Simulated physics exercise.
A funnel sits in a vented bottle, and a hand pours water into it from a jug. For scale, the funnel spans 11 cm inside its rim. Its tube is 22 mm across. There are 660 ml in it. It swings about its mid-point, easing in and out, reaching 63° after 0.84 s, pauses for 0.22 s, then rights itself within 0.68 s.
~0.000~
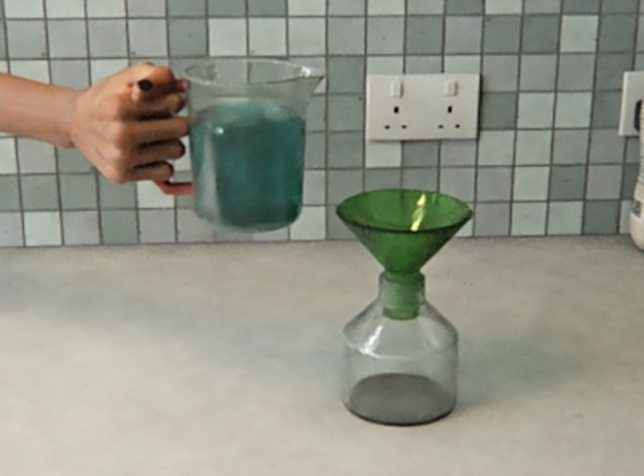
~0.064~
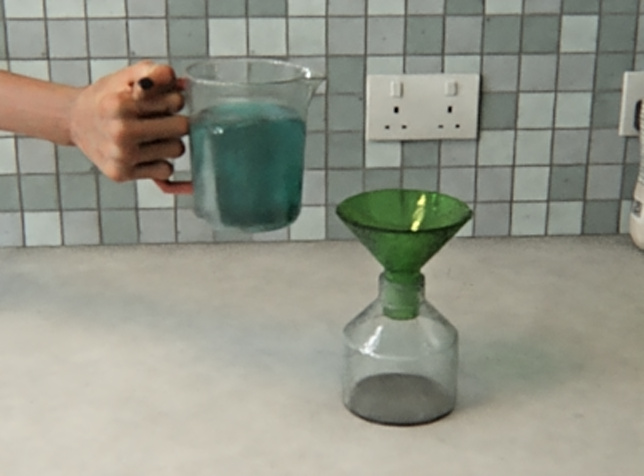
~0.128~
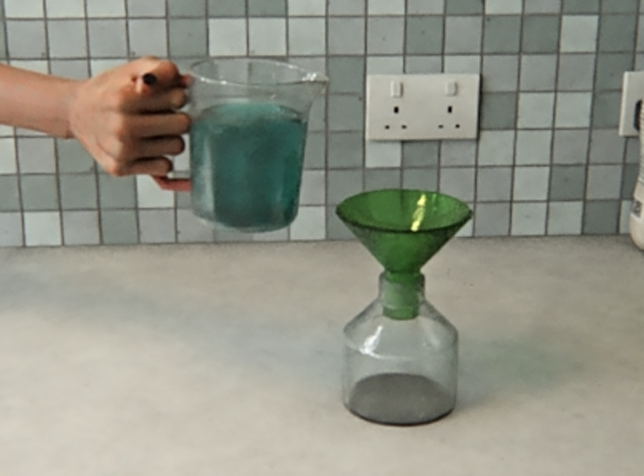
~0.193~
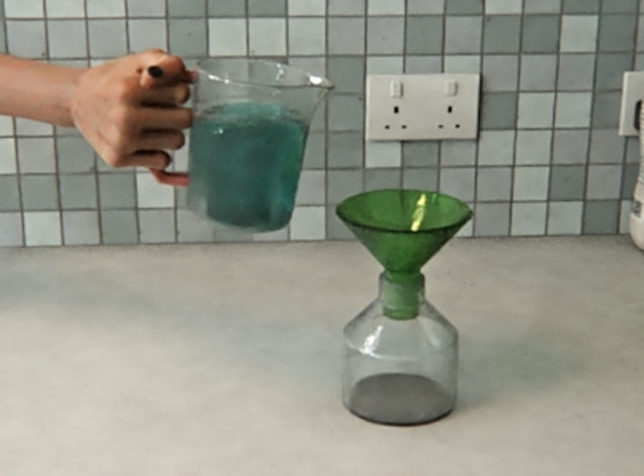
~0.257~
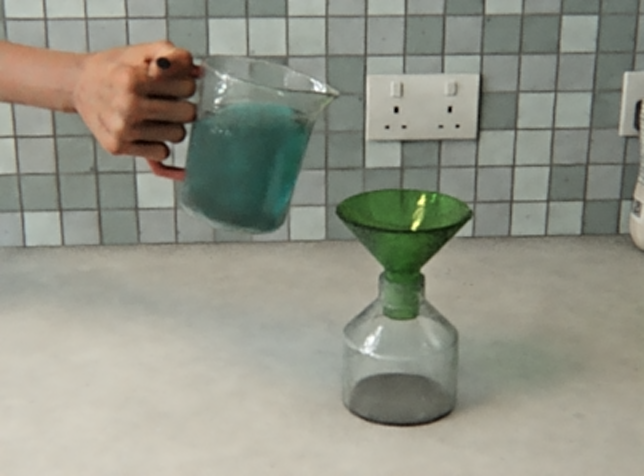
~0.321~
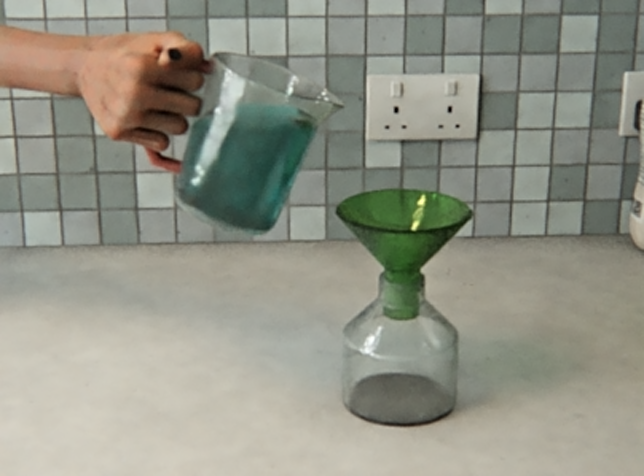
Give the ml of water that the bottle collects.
The bottle gets roughly 260 ml.
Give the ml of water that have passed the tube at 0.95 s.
Some 80 ml.
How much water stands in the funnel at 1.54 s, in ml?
About 30 ml.
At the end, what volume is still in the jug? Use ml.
Some 380 ml.
By 0.69 s the tilt is 58° and 0 ml has passed the tube, 15 ml is in the funnel, 610 ml in the jug and 0 ml has missed.
By 0.95 s the tilt is 63° and 80 ml has passed the tube, 55 ml is in the funnel, 475 ml in the jug and 0 ml has missed.
By 1.23 s the tilt is 54° and 165 ml has passed the tube, 70 ml is in the funnel, 390 ml in the jug and 20 ml has missed.
By 1.54 s the tilt is 13° and 230 ml has passed the tube, 30 ml is in the funnel, 385 ml in the jug and 20 ml has missed.
At rest 260 ml has passed the tube, 0 ml is in the funnel, 385 ml in the jug and 20 ml has missed.
